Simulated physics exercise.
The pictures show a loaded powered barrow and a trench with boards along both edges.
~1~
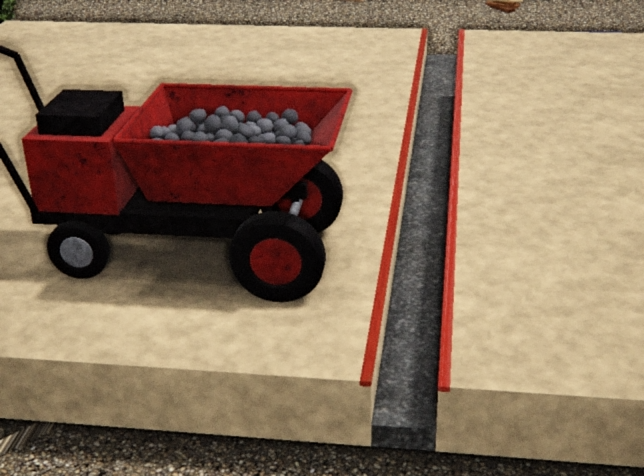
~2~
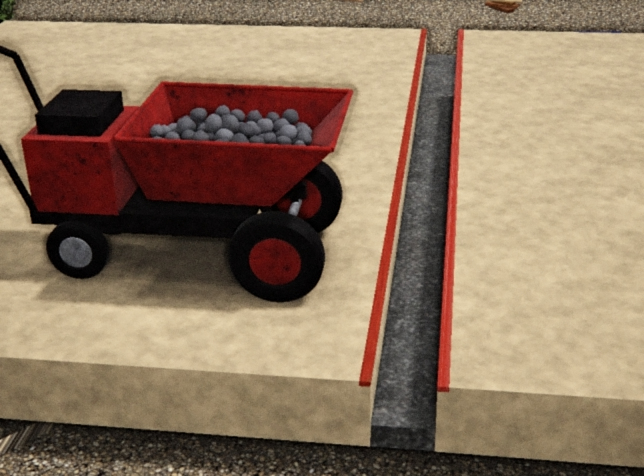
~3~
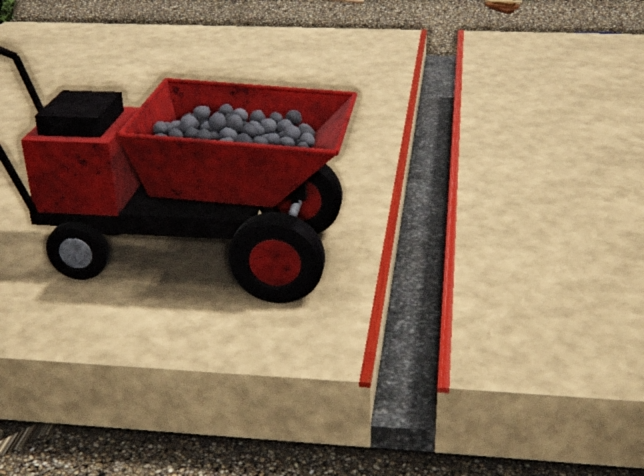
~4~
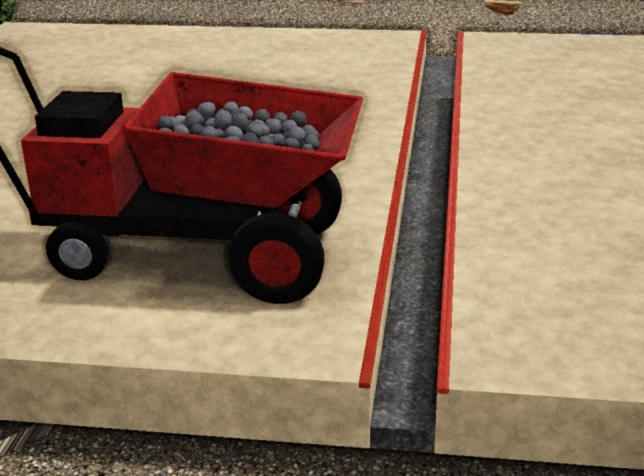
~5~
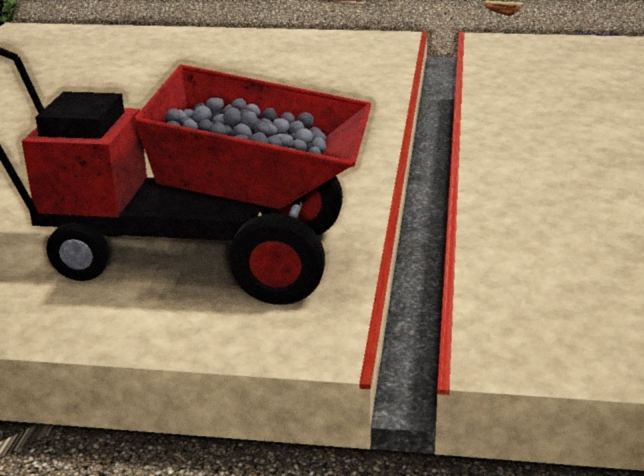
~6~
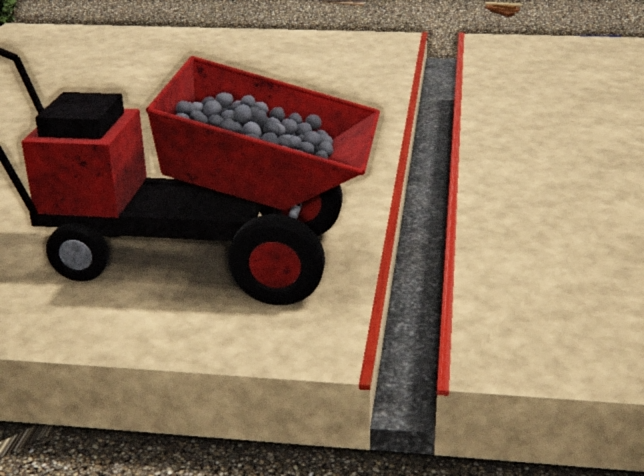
A red powered barrow loaded with round grey cobbles stood still beside a narrow trench edged with red boards, while its skip slowly tilted toward the right, the back rising and the front lip dipping slightly.
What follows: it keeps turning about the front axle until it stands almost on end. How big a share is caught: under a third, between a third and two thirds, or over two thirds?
In the trench: Between a third and two thirds.
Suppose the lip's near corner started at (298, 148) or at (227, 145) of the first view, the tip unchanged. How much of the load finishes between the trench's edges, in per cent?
First some 90, then 40 per cent.
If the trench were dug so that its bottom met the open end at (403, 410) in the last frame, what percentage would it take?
Close to 40 per cent.
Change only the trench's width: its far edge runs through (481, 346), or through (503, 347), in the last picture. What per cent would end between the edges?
Roughly 90 per cent, and 100 per cent.
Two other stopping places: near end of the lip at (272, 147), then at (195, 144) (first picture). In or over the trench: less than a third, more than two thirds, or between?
The first try: Above two thirds. The second: Under a third.
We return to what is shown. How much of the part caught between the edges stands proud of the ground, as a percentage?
It comes to 0 per cent or so.
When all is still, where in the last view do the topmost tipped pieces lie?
Close to (477, 265).
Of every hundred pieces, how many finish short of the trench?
Close to 0 per cent.
Soon after the last picture, skip tipped well over; all in the skip.
A little later, skip tipped steeply; most in the skip; a small part in or heaped over the trench; a small part beyond it; a stray few falling.
Later still, skip tipped right over; a small part in the skip; about half in or heaped over the trench; about half beyond it.
By the end, skip tipped right over; about half in or heaped over the trench; about half beyond it.
